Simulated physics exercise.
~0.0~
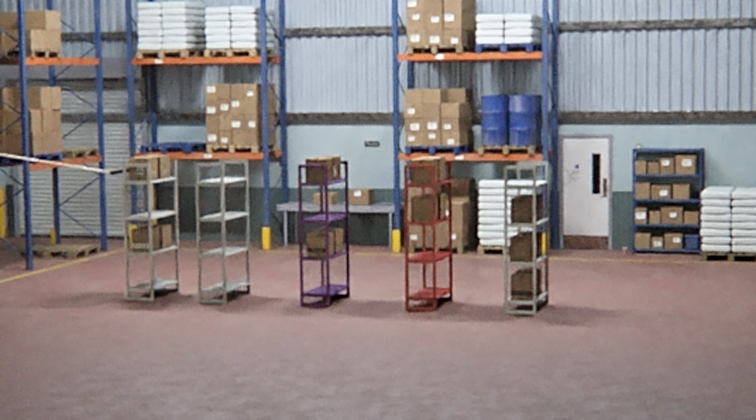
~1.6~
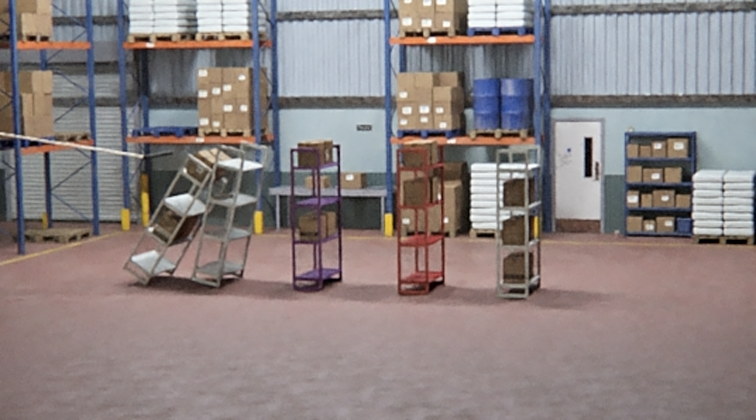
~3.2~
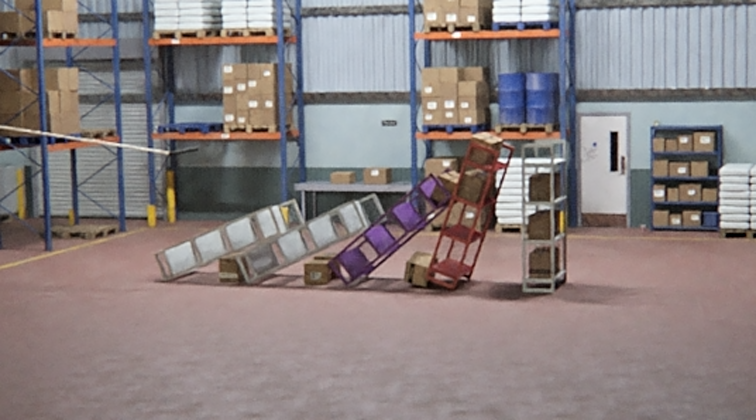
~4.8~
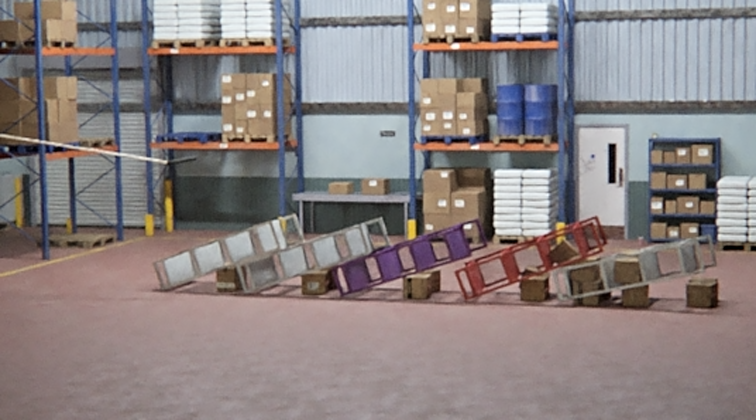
A long pale pole reaches in from the left of a warehouse, seen from the front by a slightly swaying camera, towards five open shelving units standing in a row on the reddish floor. Two grey units stand at the left, then a purple one, a red one and another grey one, most holding brown cartons. The leftmost unit tips right against its grey neighbour, and both go over into the purple unit. That leans into the red one as cartons spill. Finally the red and last grey units topple too, leaving all five slumped rightward in an overlapping line among fallen cartons.
